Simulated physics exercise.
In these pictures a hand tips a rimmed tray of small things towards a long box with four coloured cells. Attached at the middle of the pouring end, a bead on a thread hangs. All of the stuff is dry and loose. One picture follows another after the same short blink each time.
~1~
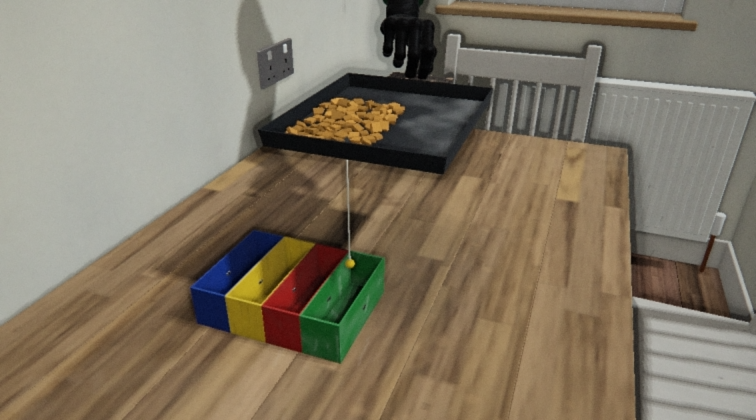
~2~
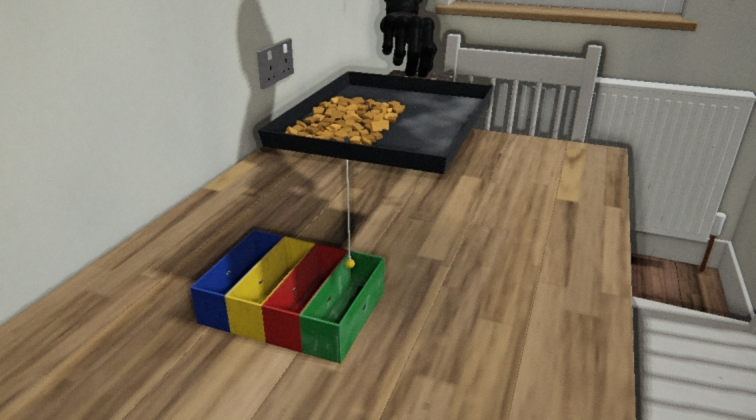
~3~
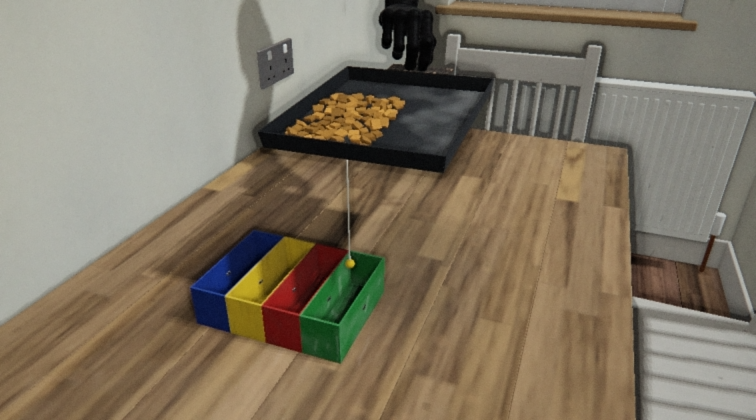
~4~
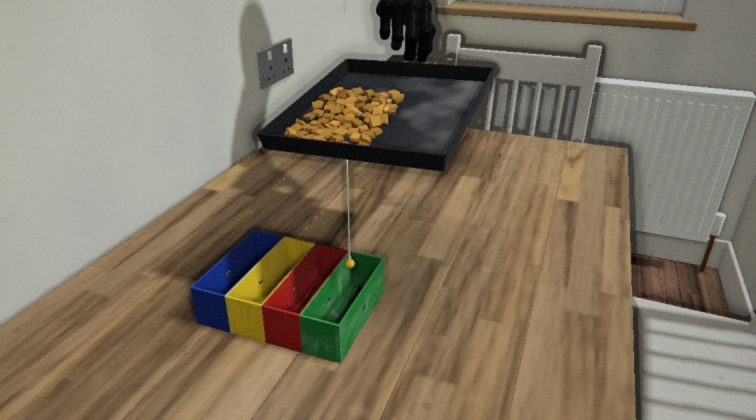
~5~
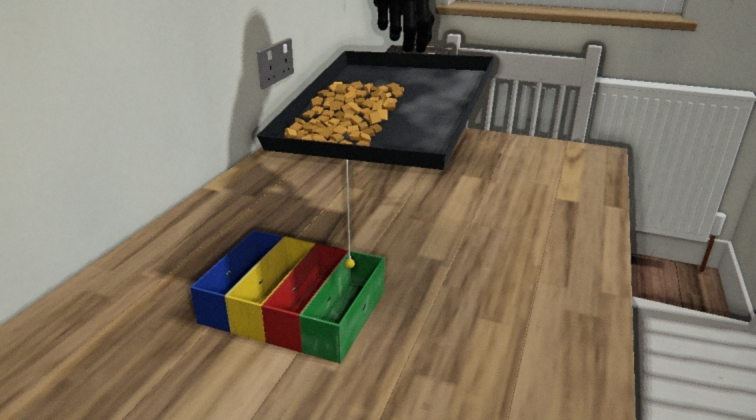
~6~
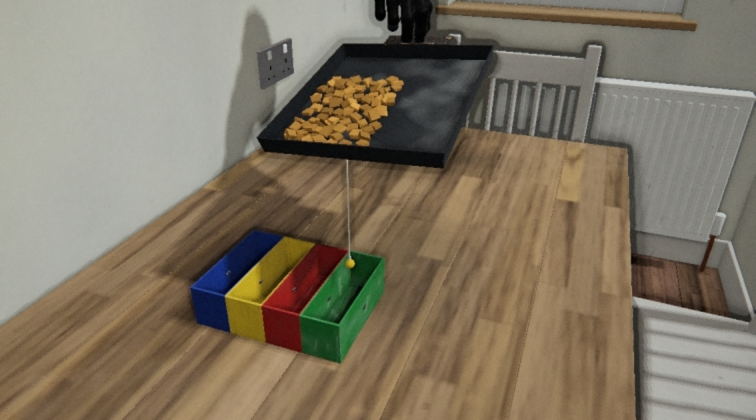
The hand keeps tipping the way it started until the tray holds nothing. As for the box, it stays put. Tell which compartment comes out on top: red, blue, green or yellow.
It is yellow that comes out on top.
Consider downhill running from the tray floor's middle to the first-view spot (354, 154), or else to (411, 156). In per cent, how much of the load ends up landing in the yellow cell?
Near 30 % and, after that, 0 %.
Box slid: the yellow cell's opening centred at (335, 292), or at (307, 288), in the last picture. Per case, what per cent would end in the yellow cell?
In order: 10 percent and 20 percent.
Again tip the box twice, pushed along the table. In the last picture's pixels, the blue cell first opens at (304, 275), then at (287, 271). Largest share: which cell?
Placing A: Blue / placing B: Blue.
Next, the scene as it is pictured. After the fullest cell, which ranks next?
The cell in red.
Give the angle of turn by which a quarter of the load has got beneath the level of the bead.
Somewhere near 100 degrees, I'd say.
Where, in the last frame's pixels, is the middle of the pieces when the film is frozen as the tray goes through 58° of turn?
The middle of the pieces shows up near (310, 115).
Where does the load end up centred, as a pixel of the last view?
Close to (275, 306) in the last view.
Shortly afterwards, tray tipped steeply; the whole lot on the tray.
Next, tray tipped right over; near two thirds on the tray; a little in the yellow cell; a little in the red cell; near a quarter falling or outside the box.
Some moments later, tray tipped past a quarter turn; near two thirds in the yellow cell; near a quarter in the red cell; a little in the green cell; a little in the blue cell; only a few falling or outside the box.
In the end, tray tipped past a quarter turn; near two thirds in the yellow cell; near a quarter in the red cell; a little in the green cell; a little in the blue cell; only a few outside the box.
